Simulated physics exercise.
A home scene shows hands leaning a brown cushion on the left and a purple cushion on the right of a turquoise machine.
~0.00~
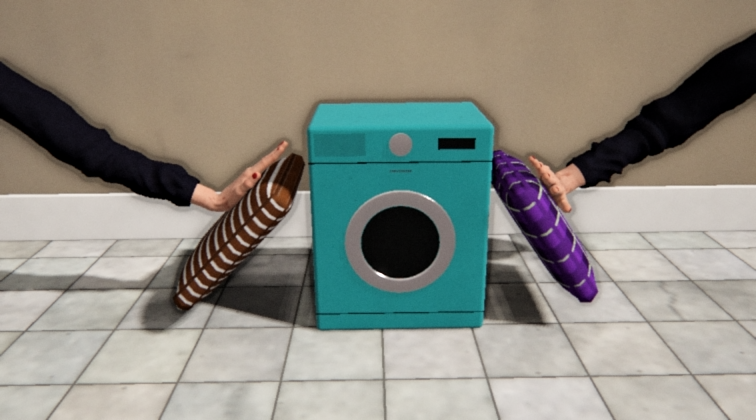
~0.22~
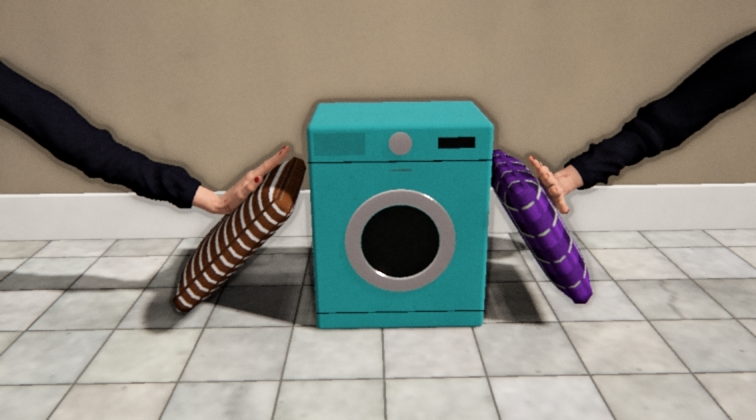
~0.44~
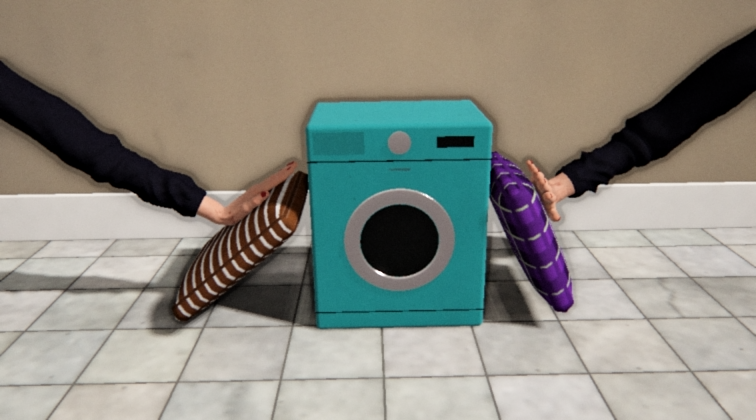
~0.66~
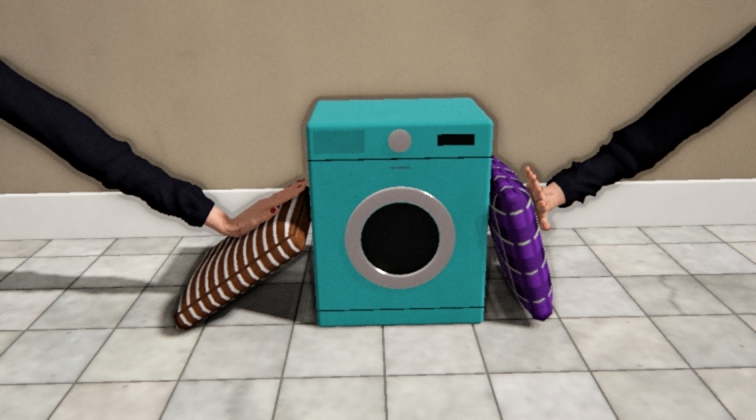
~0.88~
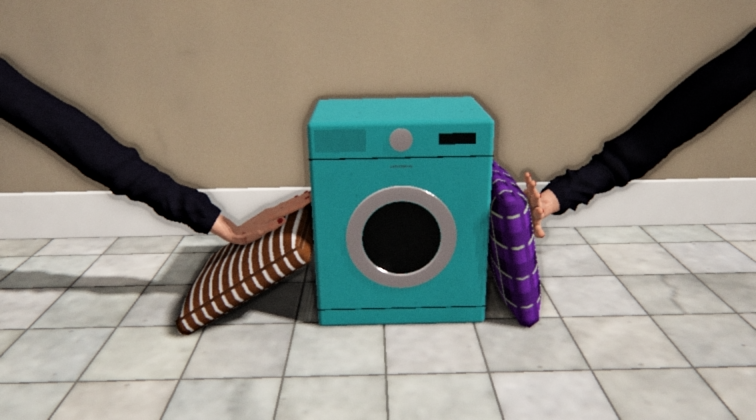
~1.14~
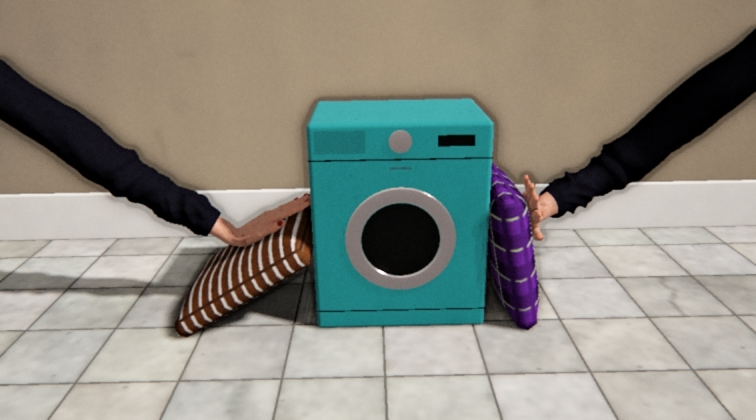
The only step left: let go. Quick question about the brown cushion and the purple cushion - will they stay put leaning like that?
Short answer: The brown cushion goes down; the purple cushion stays put.
After 1.42 s, brown cushion slipping down near (251, 274); purple cushion leaning near (503, 240).
After 1.54 s, brown cushion flat on the floor near (250, 285); purple cushion leaning near (505, 240).
At rest, brown cushion flat on the floor near (250, 287); purple cushion leaning near (504, 240). The brown cushion slumps to the floor and the purple cushion remains propped up.
